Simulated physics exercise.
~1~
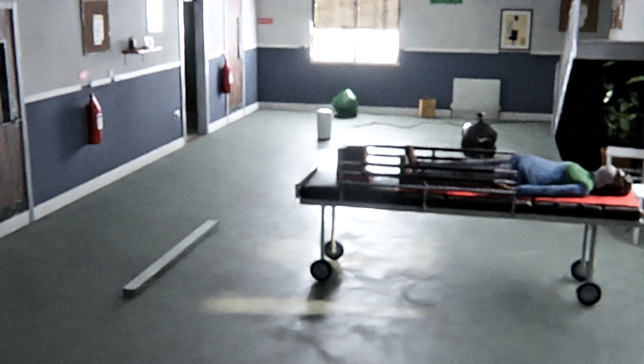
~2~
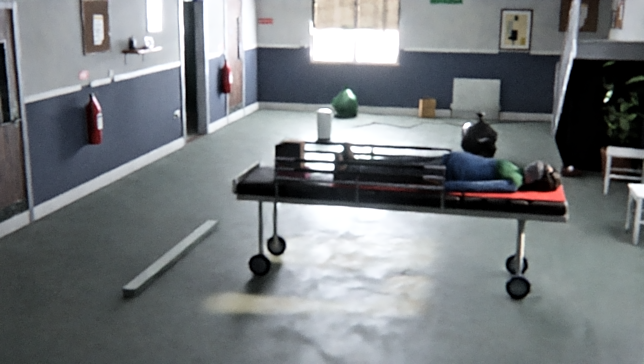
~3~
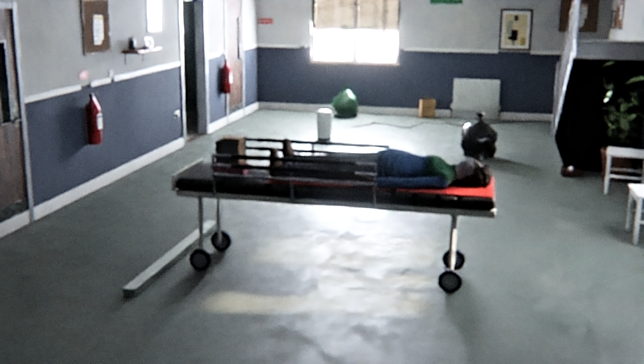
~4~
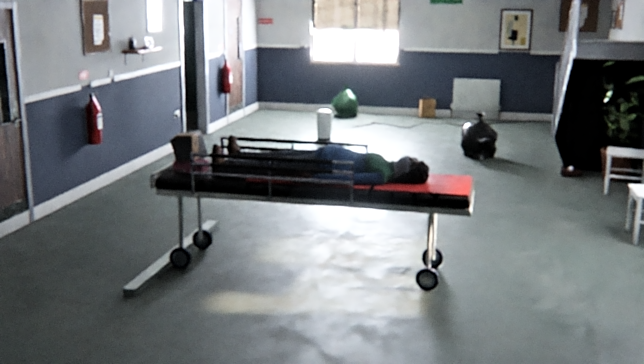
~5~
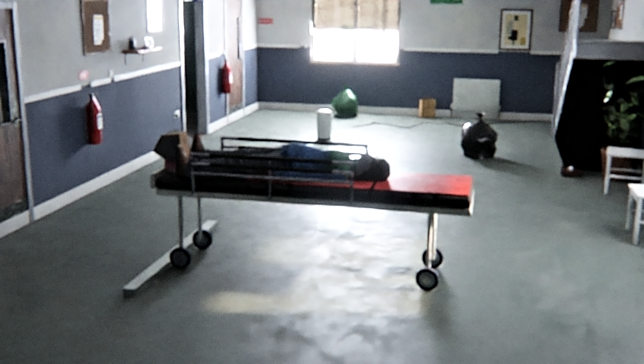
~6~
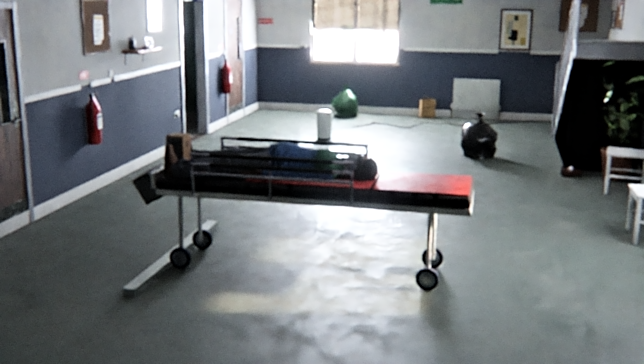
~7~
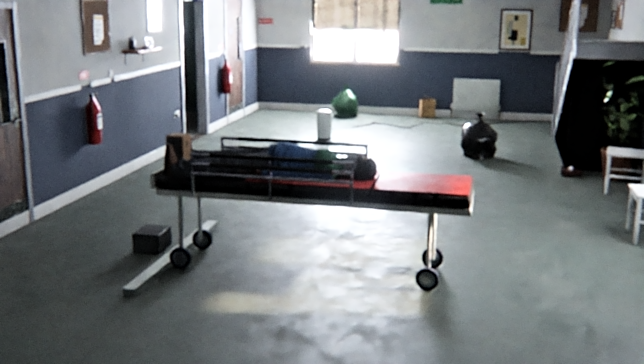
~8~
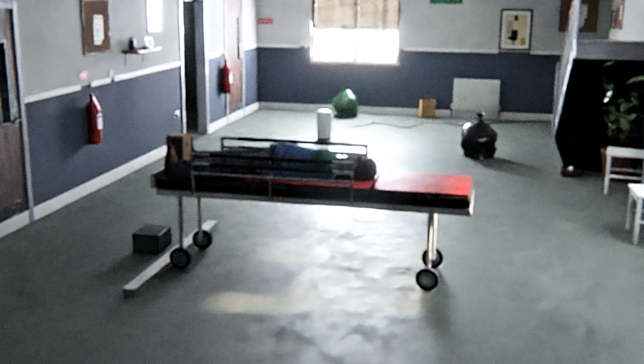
A wheeled trolley with a red and black top rolls left across a grey floor, carrying a limp person lying flat, feet first, with loose items at the foot end. It reaches a pale low sill on the floor and stops abruptly, staying level. The person keeps sliding left along the top while a dark box tips onto its side. The box topples over the foot end and drops to the floor beside the sill. The person comes to rest still aboard, and a brown item remains upright at the foot of the motionless trolley.
